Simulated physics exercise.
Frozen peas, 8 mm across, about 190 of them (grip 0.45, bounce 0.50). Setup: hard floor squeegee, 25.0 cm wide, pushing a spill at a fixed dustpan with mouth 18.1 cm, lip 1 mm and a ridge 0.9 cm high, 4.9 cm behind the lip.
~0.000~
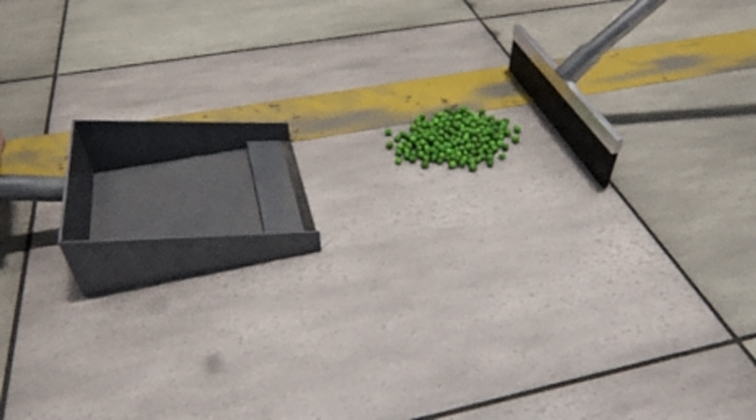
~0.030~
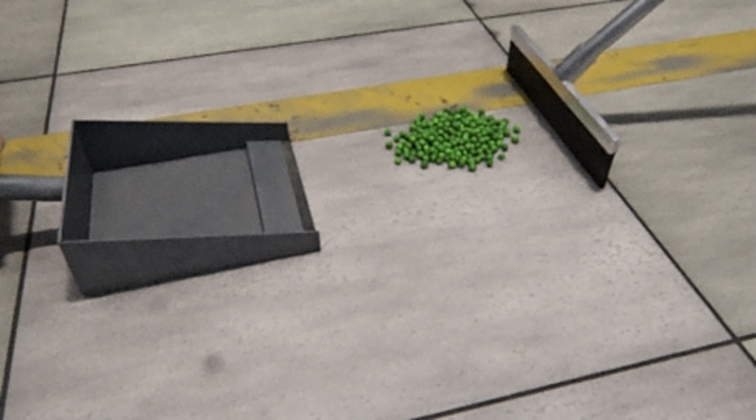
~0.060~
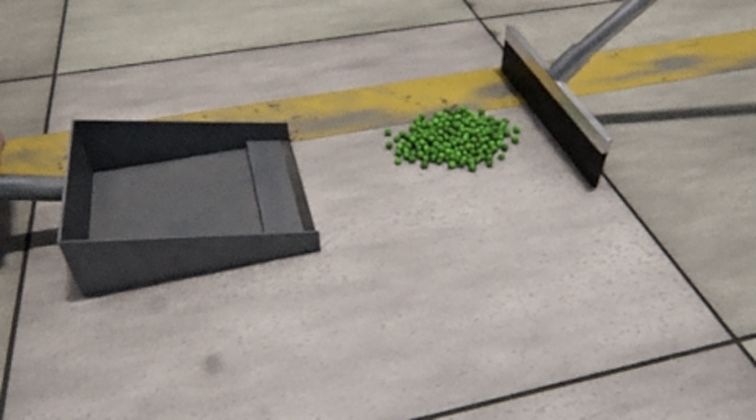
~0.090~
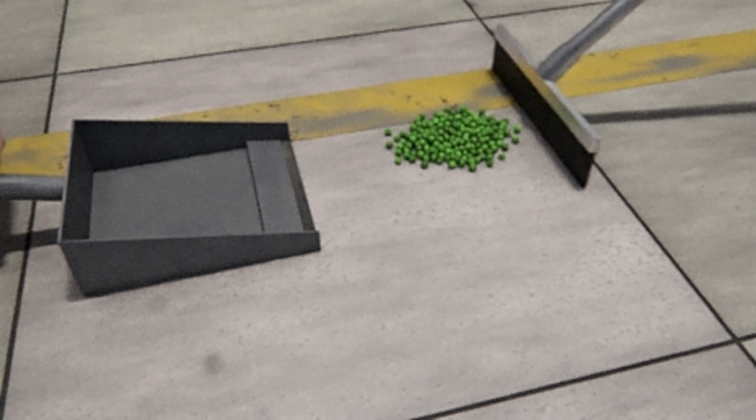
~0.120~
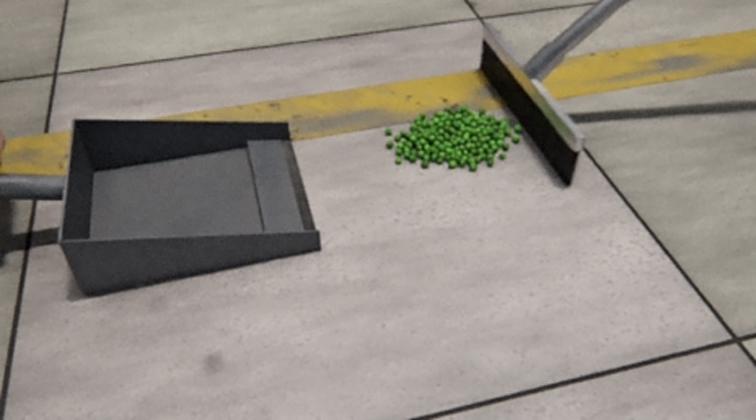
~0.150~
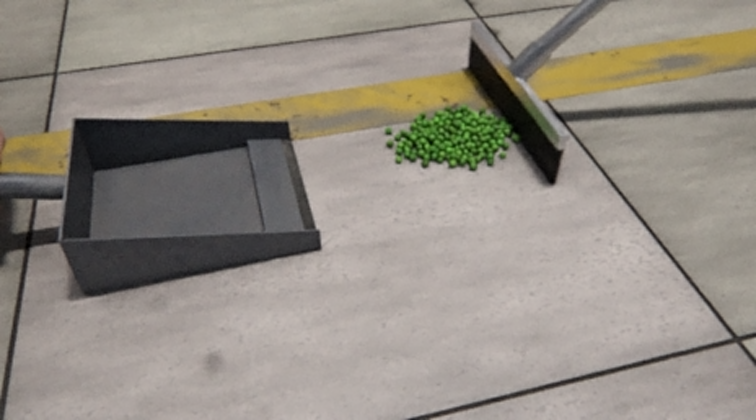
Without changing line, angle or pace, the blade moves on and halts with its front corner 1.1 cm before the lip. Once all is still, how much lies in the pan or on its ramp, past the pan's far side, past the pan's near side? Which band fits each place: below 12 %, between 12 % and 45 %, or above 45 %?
Bands: Pan between 12 % and 45 %; far side between 12 % and 45 %; near side below 12 %.
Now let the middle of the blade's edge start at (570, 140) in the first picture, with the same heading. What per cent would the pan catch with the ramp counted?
Around 35 %.
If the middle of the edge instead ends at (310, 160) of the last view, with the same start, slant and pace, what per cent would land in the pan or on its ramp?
Some 60 percent.
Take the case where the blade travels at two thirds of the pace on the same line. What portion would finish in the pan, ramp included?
Roughly 25 in a hundred.
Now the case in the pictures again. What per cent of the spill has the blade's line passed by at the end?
Roughly 15 in a hundred.
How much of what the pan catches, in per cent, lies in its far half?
I'd say near 90 per cent.
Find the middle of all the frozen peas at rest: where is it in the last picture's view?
At about (277, 155).
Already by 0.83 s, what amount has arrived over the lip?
I'd say around 30 in a hundred has made it so far.
Then, at 0.39 s, middle of the blade 14 cm from the lip; 0 % over the lip, far side 20 %, near side 0 %.
After 0.54 s, middle of the blade 6 cm from the lip; 0 % over the lip, far side 35 %, near side 0 %.
After 0.83 s, middle of the blade 1 cm from the lip; 30 % over the lip, far side 35 %, near side 5 %.
In the end, at 1.6 s, pan 25 %, far side 35 %, near side 5 %, in front of the lip or behind the blade 35 %.
